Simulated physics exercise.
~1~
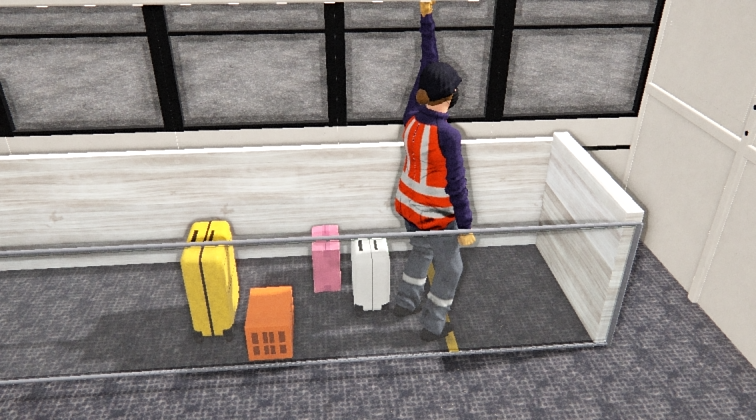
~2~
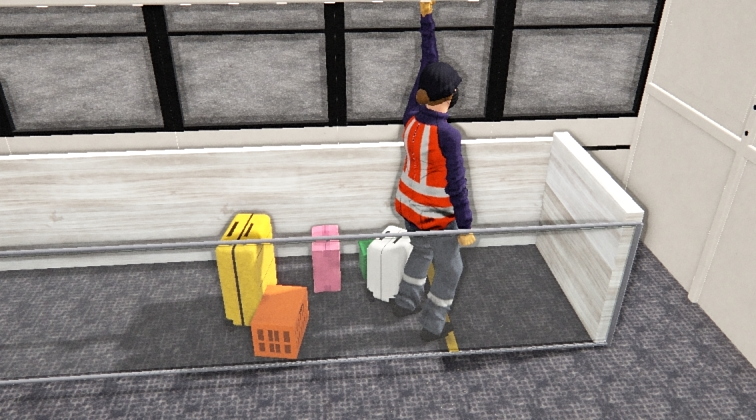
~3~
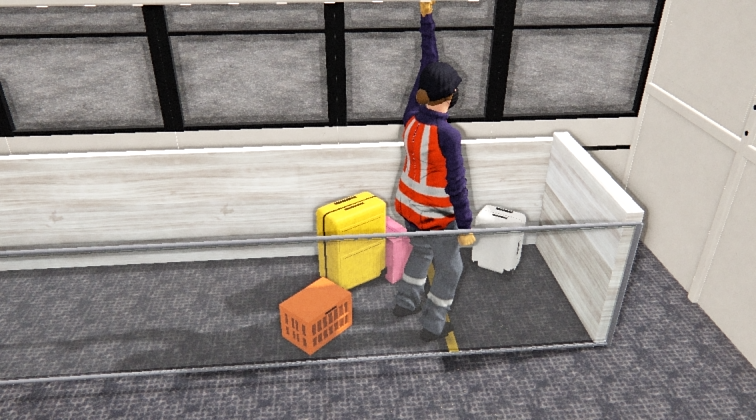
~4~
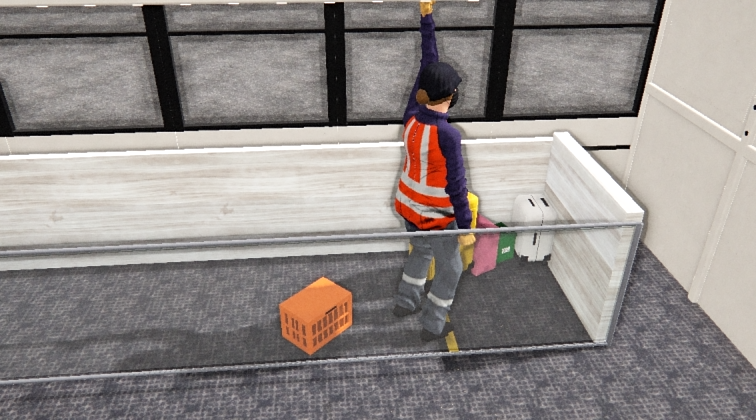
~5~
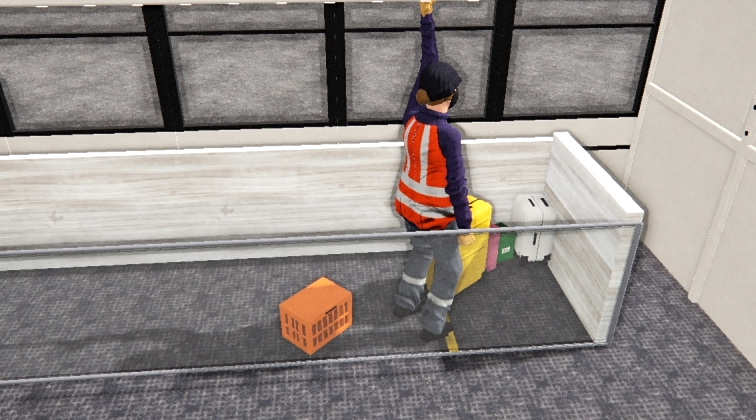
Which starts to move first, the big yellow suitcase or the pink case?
The big yellow suitcase starts first. It is already sliding right while the pink case is still in its original place.
Loose luggage sliding right behind a worker with one arm raised, most crossing the yellow line, the orange crate stopping short.
